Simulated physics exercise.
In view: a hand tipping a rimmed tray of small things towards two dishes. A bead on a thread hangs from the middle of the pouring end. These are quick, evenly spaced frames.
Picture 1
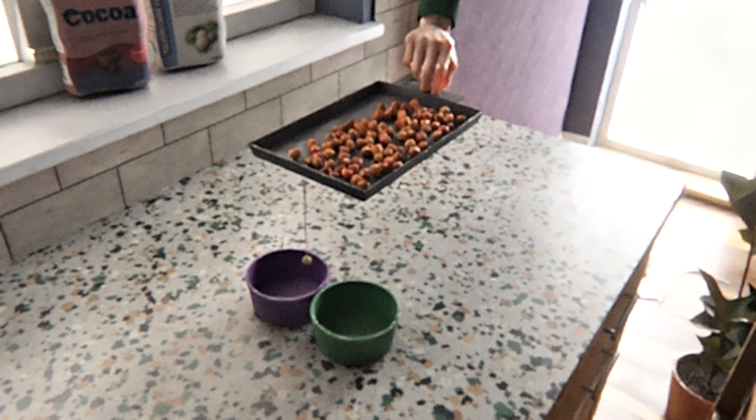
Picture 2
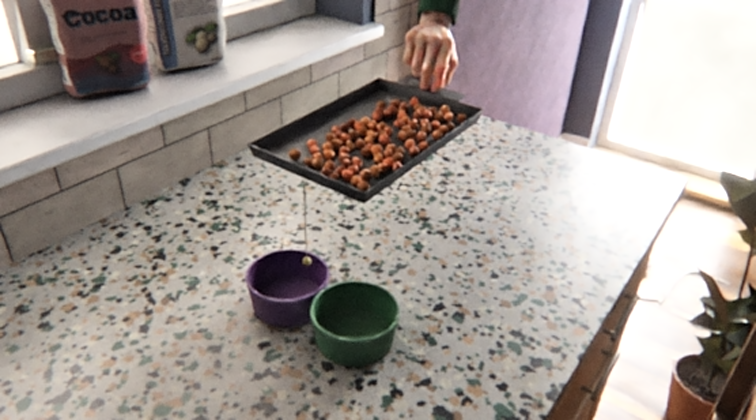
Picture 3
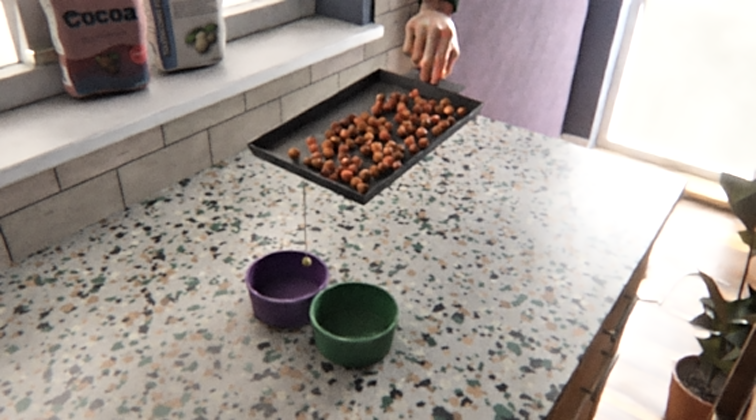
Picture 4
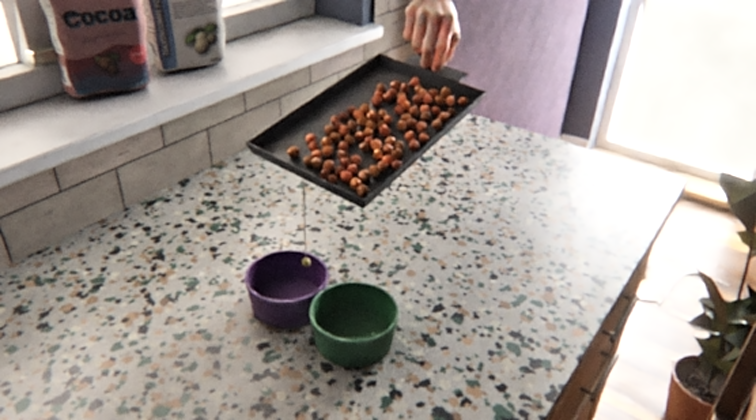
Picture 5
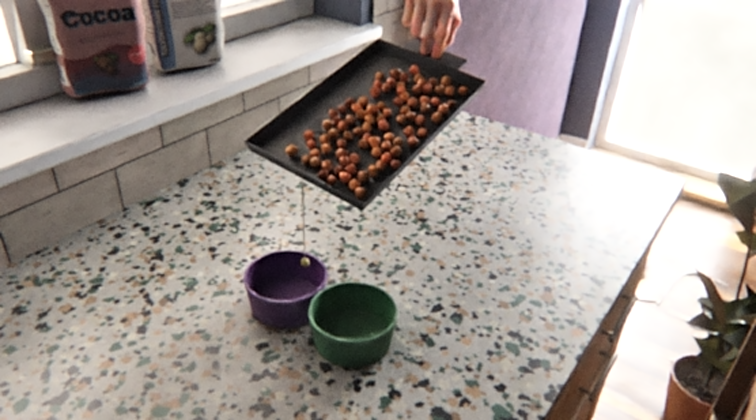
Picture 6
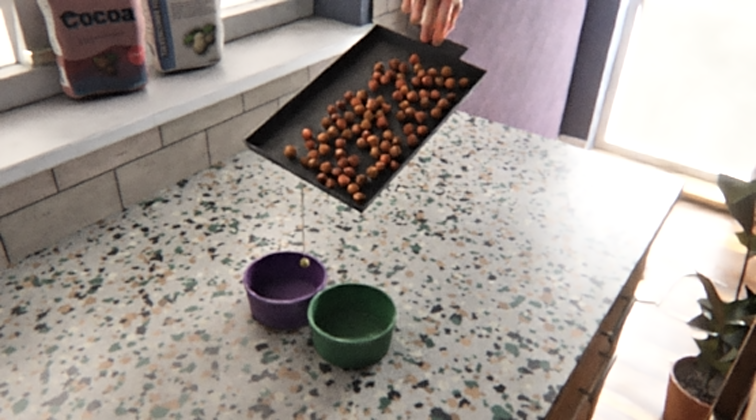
A hand raising the far end of a dark tray of brown coated peanuts, tilting it above purple and green dishes.
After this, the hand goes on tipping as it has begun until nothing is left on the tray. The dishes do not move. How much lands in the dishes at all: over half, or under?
In the dishes lies over half of it.
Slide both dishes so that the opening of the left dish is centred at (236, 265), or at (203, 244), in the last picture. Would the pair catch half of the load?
One: Under half. Two: The smaller part.
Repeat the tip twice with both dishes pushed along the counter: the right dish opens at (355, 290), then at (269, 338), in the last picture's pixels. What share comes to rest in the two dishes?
Near 50 % and 0 %.
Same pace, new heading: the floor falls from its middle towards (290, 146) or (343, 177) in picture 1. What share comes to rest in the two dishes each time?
First some 10, then 80 per cent.
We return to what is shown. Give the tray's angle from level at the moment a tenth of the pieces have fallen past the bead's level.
Roughly 110°.
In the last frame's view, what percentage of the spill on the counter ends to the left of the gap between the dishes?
Near 80 %.
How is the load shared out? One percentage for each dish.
Left dish near 10 in a hundred; right dish near 80.
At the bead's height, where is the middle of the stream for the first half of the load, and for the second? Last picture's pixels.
Around (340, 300) and then (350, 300).
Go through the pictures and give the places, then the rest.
Corners of the pouring end near (253, 143) and (364, 188), level; middle of the load near (385, 140), coated peanuts; left dish near (260, 305); right dish near (328, 344); bead on its thread near (307, 260), in the first frame.
Corners of the pouring end near (253, 144) and (364, 190), level; middle of the load near (385, 139), in the second frame.
Corners of the pouring end near (252, 143) and (364, 193), tipped barely, lowest at the right corner; middle of the load near (385, 136), in the third frame.
Corners of the pouring end near (251, 142) and (363, 196), tipped a little, lowest at the right corner; middle of the load near (385, 131), in the fourth frame.
Corners of the pouring end near (249, 140) and (362, 200), tipped clearly, lowest at the right corner; middle of the load near (384, 125), in the fifth frame.
Corners of the pouring end near (248, 140) and (361, 204), tipped clearly, lowest at the right corner; middle of the load near (383, 122); left dish near (258, 308); right dish near (326, 347), in the sixth frame.
Shortly afterwards, tray tipped steeply; the whole lot on the tray.
Next, tray tipped past a quarter turn; near two thirds on the tray; only a few outside both; near a third in the air.
Some moments later, tray tipped past a quarter turn; the bulk in the right dish; a little in the left dish; a little outside both; only a few in the air.
In the end, tray tipped past a quarter turn; the bulk in the right dish; a little in the left dish; a little outside both; only a few in the air.
